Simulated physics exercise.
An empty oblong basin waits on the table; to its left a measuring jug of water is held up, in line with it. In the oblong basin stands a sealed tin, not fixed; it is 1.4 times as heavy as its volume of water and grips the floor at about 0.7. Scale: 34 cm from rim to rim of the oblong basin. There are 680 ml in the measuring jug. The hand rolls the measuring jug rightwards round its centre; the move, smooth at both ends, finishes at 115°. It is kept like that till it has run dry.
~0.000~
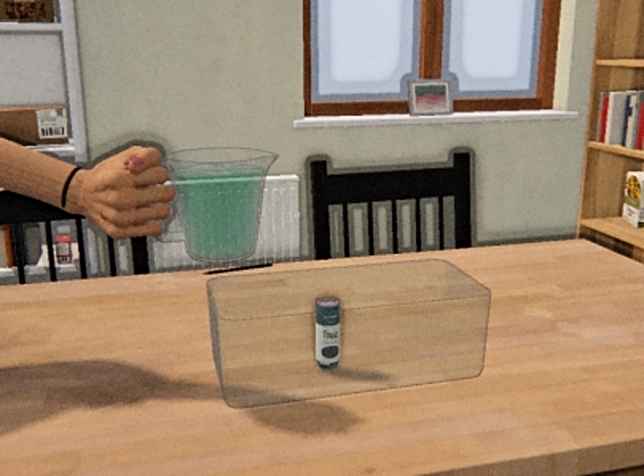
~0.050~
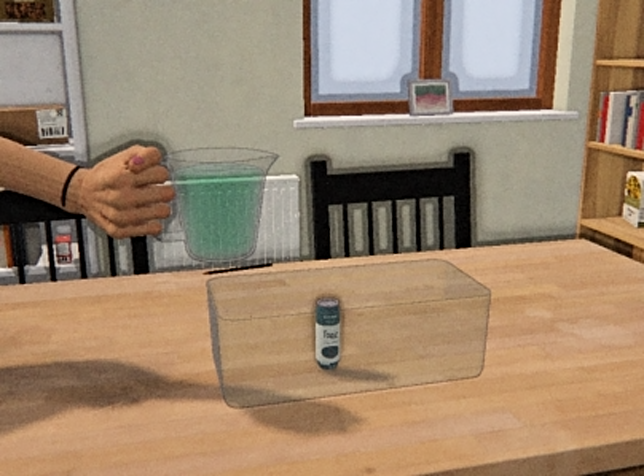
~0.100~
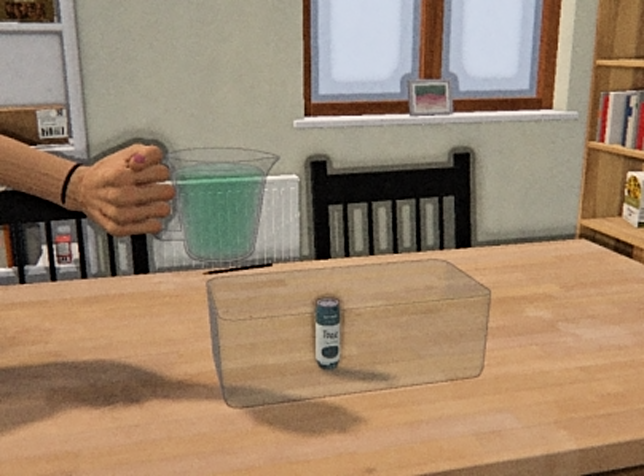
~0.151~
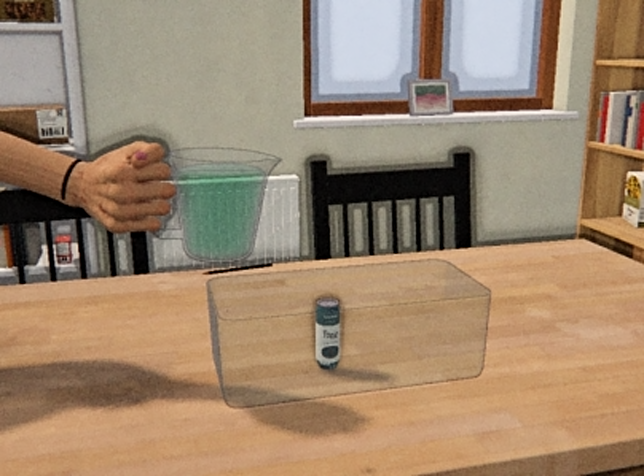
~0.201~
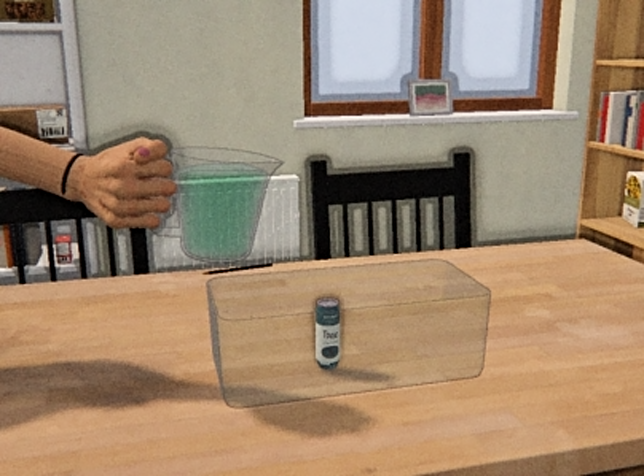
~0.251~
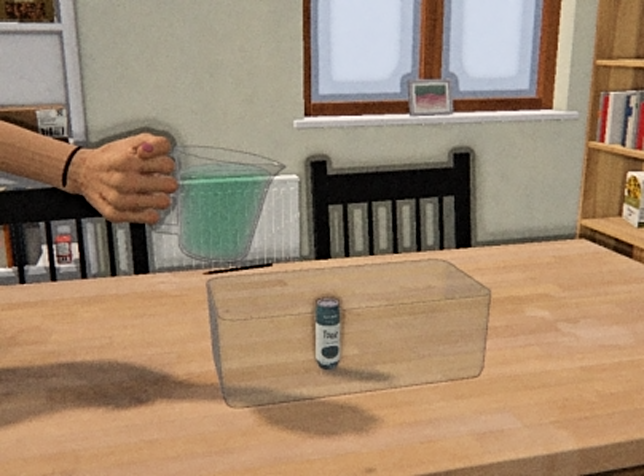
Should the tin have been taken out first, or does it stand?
It goes over.
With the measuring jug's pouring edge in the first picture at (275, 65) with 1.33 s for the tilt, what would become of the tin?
Then it keeps standing.
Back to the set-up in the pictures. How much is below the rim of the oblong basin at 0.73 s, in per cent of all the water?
About 10 per cent.
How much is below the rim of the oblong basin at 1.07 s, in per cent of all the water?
Some 78 per cent.
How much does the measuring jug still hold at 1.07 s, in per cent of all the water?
Near 12 in a hundred.
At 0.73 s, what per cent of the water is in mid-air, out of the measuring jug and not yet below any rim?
About 16 per cent.
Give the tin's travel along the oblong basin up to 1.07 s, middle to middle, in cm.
About 0 cm.
After 0.73 s the tilt is 66° and 73 per cent is still to pour; the tin stands where it began.
After 1.07 s the tilt is 105° and 13 per cent is still to pour; the tin stands where it began.
After 1.43 s the tilt is 115° and 0 per cent is still to pour; the tin leans 19°.
After 1.83 s the tilt is 115° and 0 per cent is still to pour; the tin lies on its side.
In the end the tin lies on its side.
